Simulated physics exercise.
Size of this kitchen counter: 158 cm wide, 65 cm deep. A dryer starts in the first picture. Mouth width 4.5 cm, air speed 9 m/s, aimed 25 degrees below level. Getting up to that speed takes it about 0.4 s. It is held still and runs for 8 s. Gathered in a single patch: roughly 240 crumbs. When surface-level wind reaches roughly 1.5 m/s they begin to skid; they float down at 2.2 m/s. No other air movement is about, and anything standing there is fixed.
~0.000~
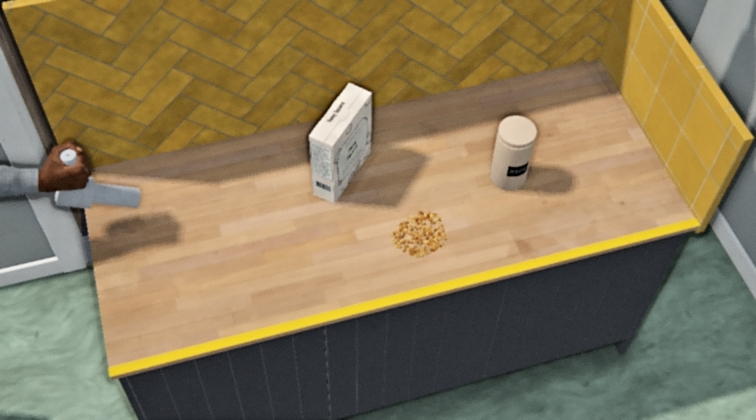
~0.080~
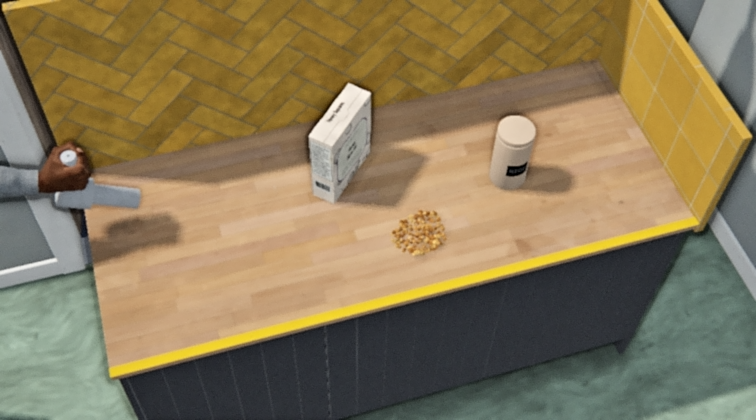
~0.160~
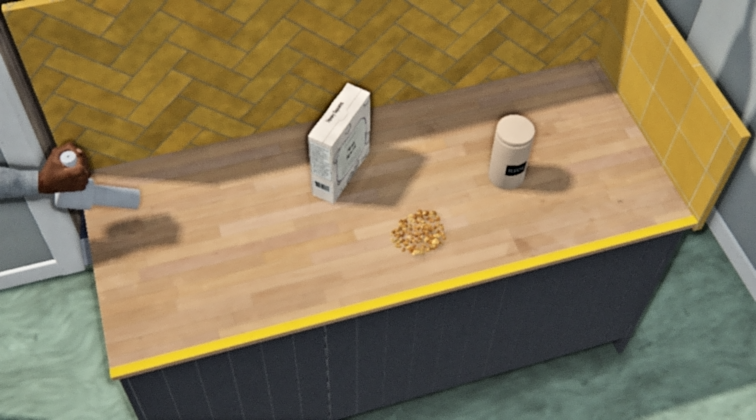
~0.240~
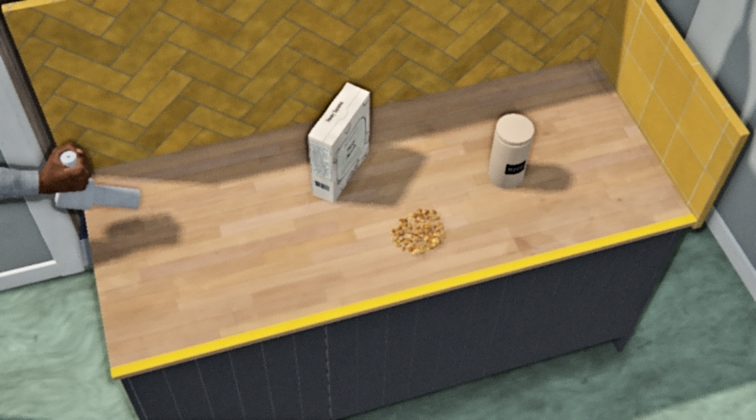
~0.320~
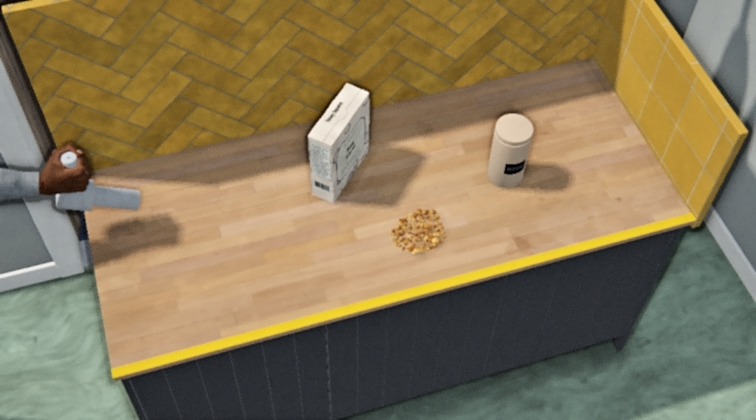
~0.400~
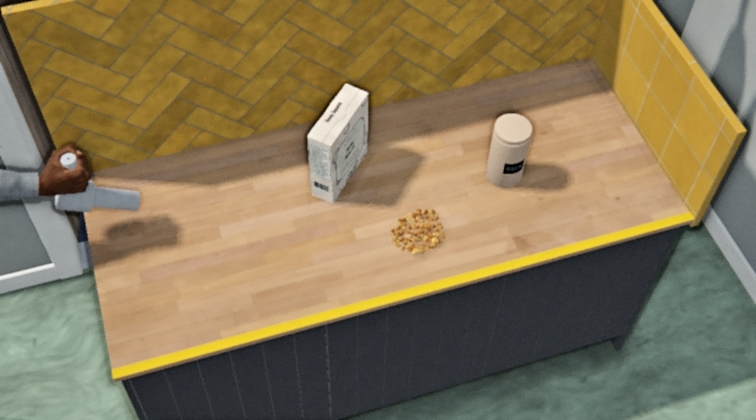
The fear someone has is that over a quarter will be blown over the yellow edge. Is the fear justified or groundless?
I reckon that edge claims more than a quarter of the pile.
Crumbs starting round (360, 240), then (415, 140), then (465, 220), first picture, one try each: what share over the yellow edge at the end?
First try near 70 %, second near 0 %, third near 25 %.
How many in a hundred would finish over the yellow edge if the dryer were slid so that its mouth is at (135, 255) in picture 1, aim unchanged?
In that case roughly 25 percent.
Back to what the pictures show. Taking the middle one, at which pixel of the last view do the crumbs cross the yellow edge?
The middle of the crossings lies near (580, 251) in the last picture.
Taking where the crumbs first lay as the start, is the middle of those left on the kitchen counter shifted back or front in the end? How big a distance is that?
The middle sits nearer the nearer side now, some 15 cm away from where it began.
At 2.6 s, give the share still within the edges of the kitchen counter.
It should be roughly 50 % by then.
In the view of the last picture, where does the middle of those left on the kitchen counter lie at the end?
Look somewhere near (601, 233).
After 1.6 s, 39 % are over the yellow edge; the middle of those still in play is near (593, 237); 36 % have settled or left.
After 2.6 s, 45 % are over the yellow edge; the middle of those still in play is near (598, 235); 51 % have settled or left.
After 4.4 s, 52 % are over the yellow edge; the middle of those still in play is near (598, 235); 59 % have settled or left.
After 8.0 s, at the end, 56 % are over the yellow edge; the middle of those still in play is near (601, 233).
